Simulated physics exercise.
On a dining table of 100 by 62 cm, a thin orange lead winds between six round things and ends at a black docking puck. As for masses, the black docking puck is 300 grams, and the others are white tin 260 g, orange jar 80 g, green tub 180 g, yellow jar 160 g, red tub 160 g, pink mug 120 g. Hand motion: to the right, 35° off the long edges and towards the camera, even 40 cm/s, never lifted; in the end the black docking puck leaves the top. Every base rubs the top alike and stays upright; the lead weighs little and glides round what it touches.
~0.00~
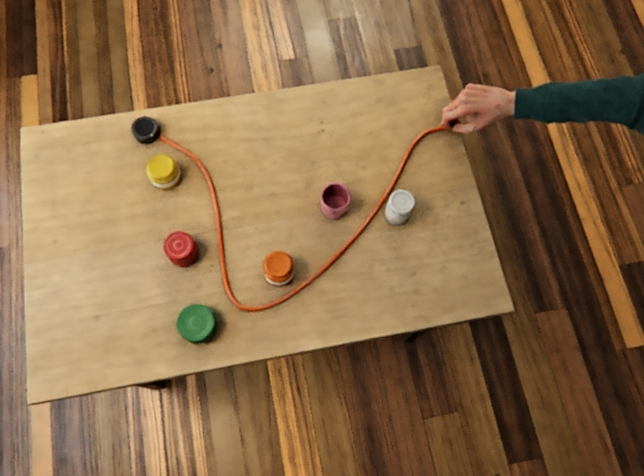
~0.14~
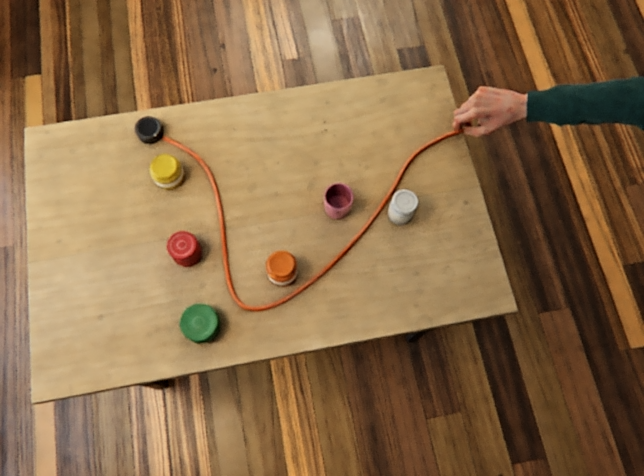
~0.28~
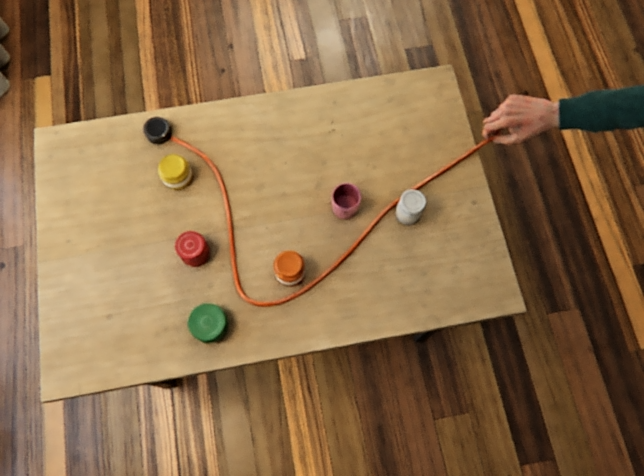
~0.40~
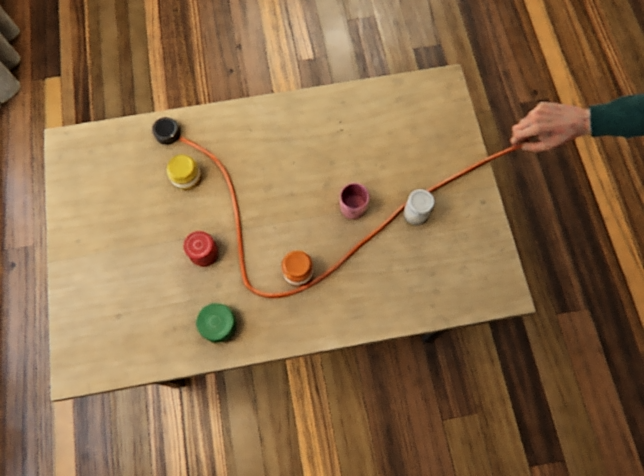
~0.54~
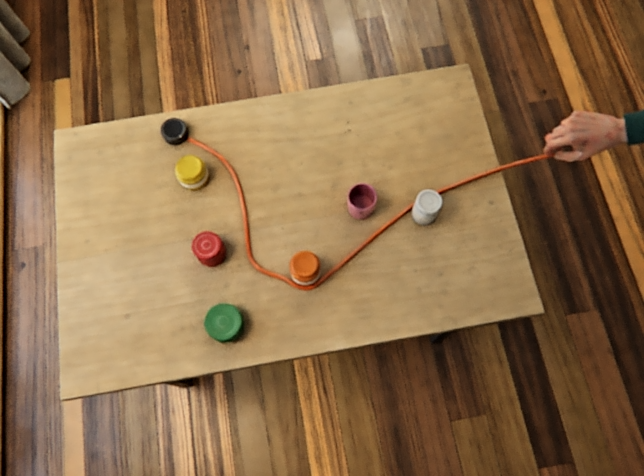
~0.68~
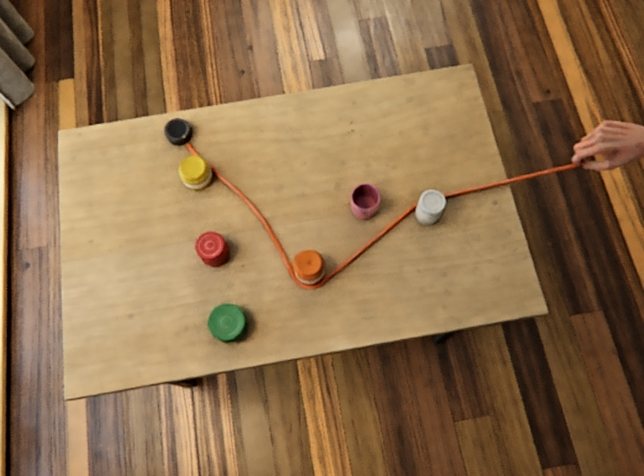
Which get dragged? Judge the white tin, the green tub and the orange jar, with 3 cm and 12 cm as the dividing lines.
In order: The white tin hardly moves; the green tub stays about where it is; the orange jar reaches the top band.
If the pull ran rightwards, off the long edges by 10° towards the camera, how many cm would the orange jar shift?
Roughly 38 cm.
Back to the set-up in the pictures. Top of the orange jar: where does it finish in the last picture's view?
(358, 142).
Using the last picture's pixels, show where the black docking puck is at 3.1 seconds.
You'd find it somewhere around (473, 194).
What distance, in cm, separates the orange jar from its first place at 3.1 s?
I'd say close to 30 centimetres.
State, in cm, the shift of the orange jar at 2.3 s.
Shift of roughly 30 centimetres.
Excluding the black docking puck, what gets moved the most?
The orange jar.
After 1.6 s the black docking puck has slid 9 cm; shifted so far, orange jar 28 cm, pink mug 13 cm.
After 2.3 s the black docking puck has slid 38 cm; shifted so far, orange jar 29 cm, pink mug 14 cm.
After 3.1 s the black docking puck has slid 68 cm; shifted so far, orange jar 29 cm, pink mug 14 cm, white tin 2 cm.
After 3.7 s the black docking puck is off the top; shifted so far, orange jar 29 cm at (358, 142), pink mug 14 cm, white tin 2 cm at (439, 207), green tub 0 cm at (226, 322).
